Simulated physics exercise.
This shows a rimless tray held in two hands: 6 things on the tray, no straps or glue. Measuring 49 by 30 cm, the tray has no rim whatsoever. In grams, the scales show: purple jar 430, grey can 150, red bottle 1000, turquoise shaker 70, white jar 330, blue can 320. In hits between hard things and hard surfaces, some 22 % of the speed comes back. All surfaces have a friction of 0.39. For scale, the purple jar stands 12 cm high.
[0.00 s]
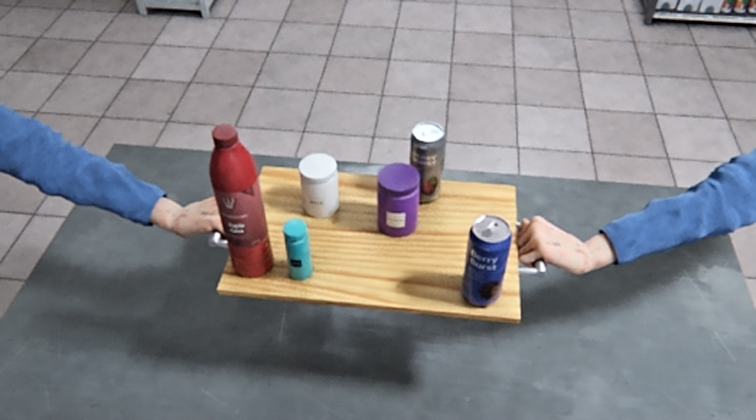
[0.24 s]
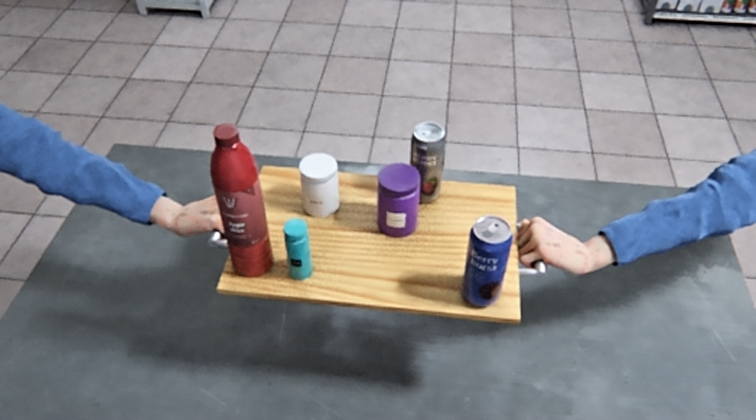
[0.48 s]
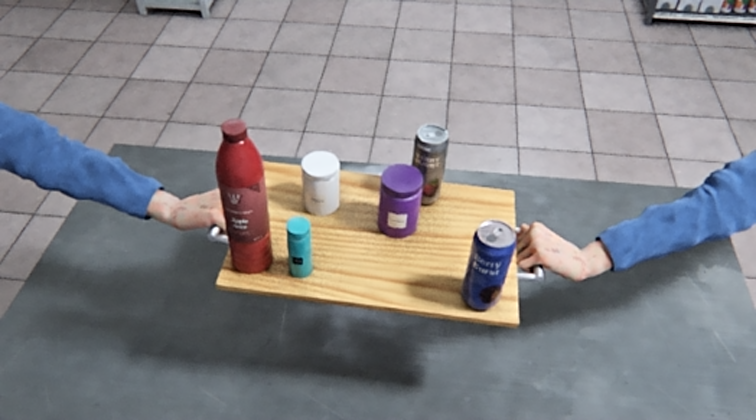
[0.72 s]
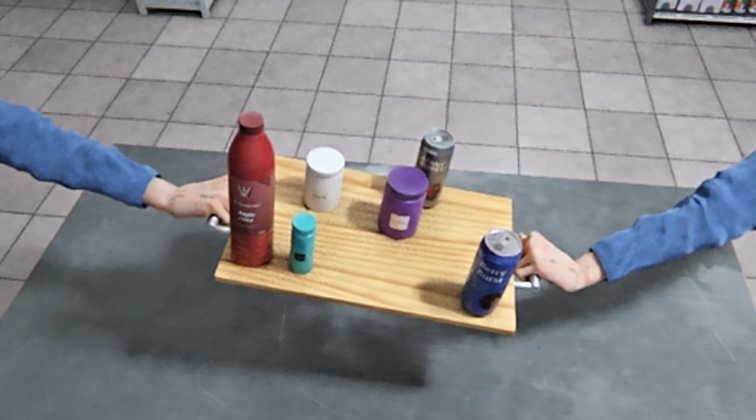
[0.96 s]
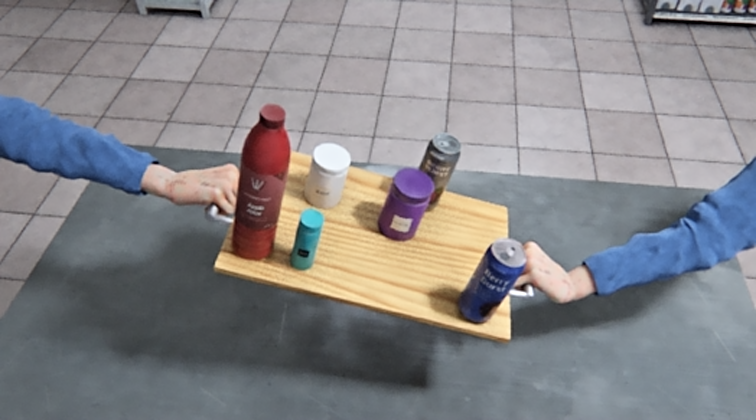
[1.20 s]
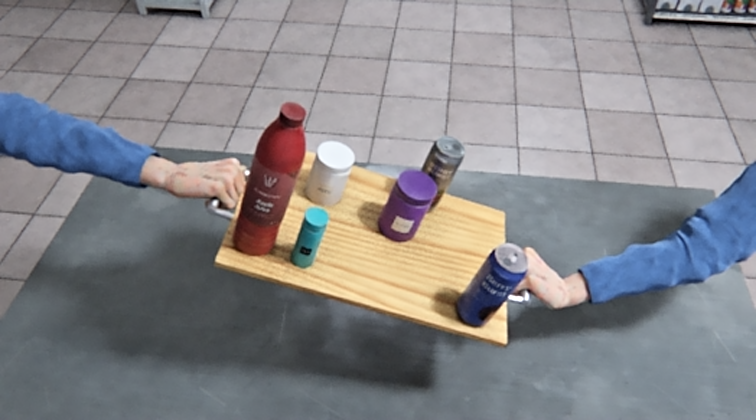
A wooden tray held by two hands above a dark table starts level, then tilts steadily down to the right, its red bottle, blue can, grey can, two jars and turquoise shaker leaning along with it.
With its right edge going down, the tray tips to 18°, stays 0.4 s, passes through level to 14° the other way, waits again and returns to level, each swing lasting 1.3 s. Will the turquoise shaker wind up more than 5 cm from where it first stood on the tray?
It changes position.
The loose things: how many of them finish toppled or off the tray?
The count comes out at 2.
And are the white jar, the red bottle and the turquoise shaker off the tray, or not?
Well, the white jar does not come off, the red bottle does come off, and the turquoise shaker does come off.
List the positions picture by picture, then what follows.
Tray level; turquoise shaker (298, 250); purple jar (398, 201), in the first frame.
Tray level; red bottle (241, 203); white jar (320, 186), in the second frame.
Tray at 3°, right edge down; blue can (488, 267); purple jar (400, 202), in the third frame.
Tray at 8°, right edge down; grey can (431, 170); red bottle (252, 192), in the fourth frame.
Tray at 14°, right edge down; white jar (327, 176); blue can (491, 282), in the fifth frame.
Tray at 17°, right edge down; turquoise shaker (309, 238); purple jar (407, 207), in the sixth frame.
After 1.70 s, tray at 18°, right edge down; turquoise shaker on its side near (368, 280); red bottle on its side.
After 2.10 s, tray at 15°, right edge down; red bottle and turquoise shaker now off the tray; purple jar slid 2 cm.
After 2.40 s, tray at 4°, right edge down; purple jar slid 2 cm.
After 3.10 s, tray at 14°, left edge down; purple jar slid 2 cm.
At rest (5.2 s), off the tray, red bottle and turquoise shaker; the other 4 in place, give or take 5 cm.
